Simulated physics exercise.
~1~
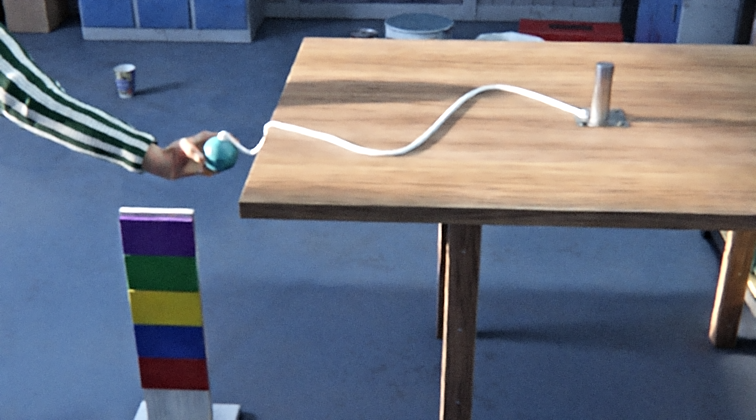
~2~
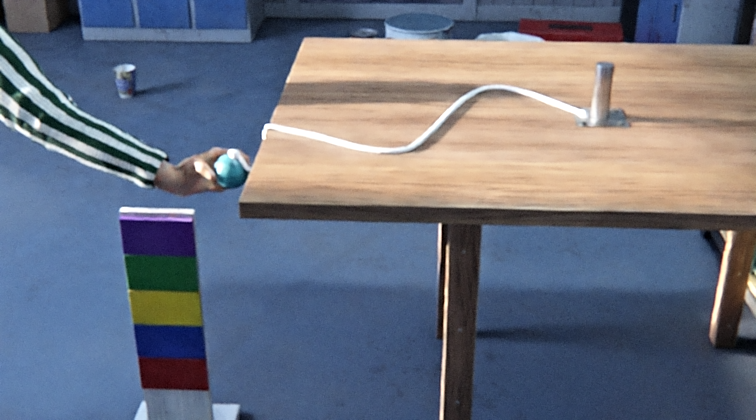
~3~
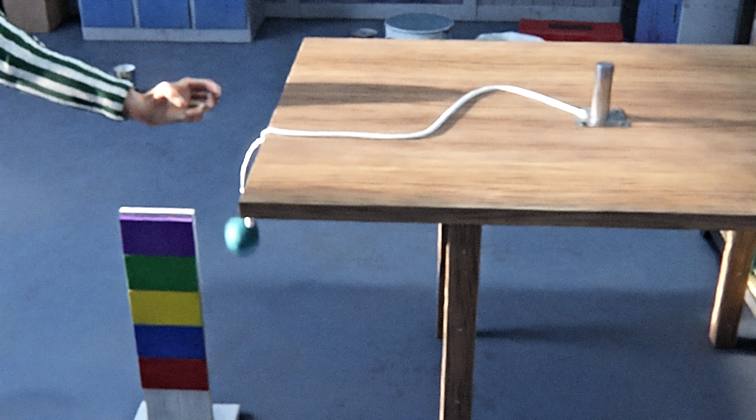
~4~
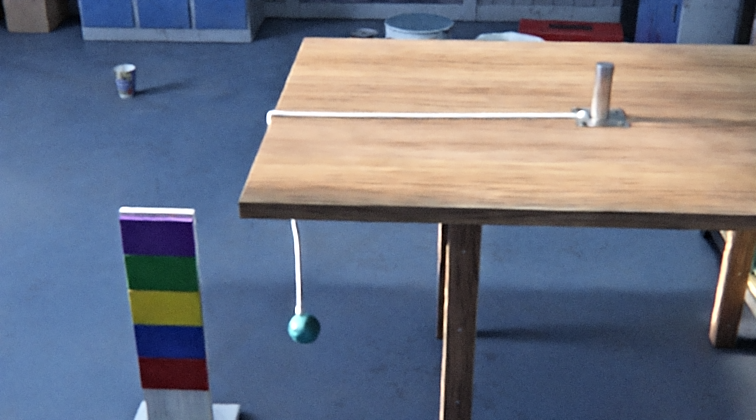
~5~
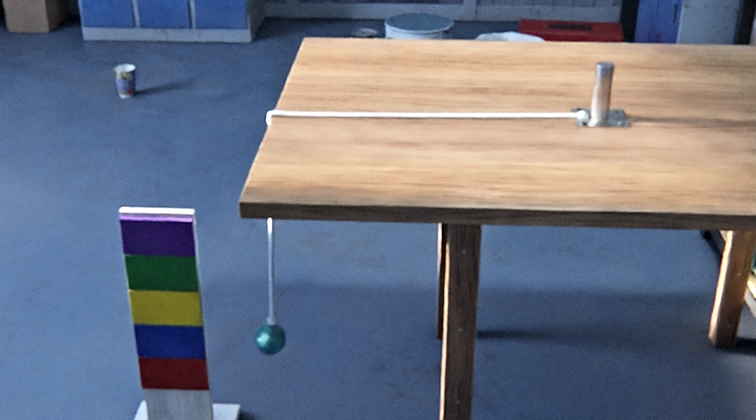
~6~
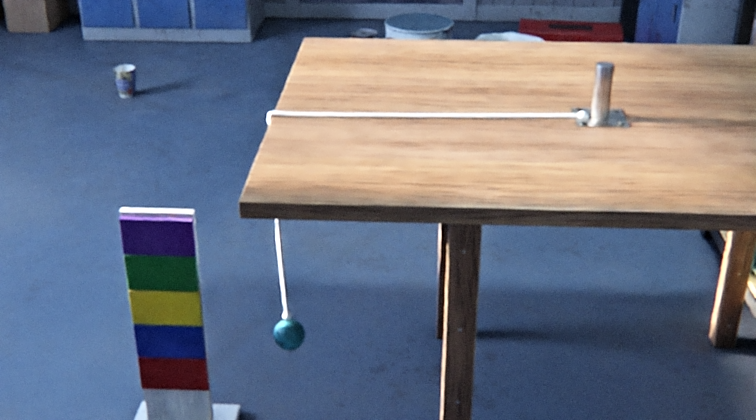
At the start, a hand in a green and white striped sleeve holds a turquoise ball near the left edge of a wooden workbench, with a white cord running from the ball across the top to a metal post. The hand moves the ball slightly right and down, then lets go and draws back as the ball drops past the edge. The cord pulls straight across the bench, and the ball swings right below it. It then sways back left and slightly right again, ending with its middle level with the blue band on the five-coloured board.
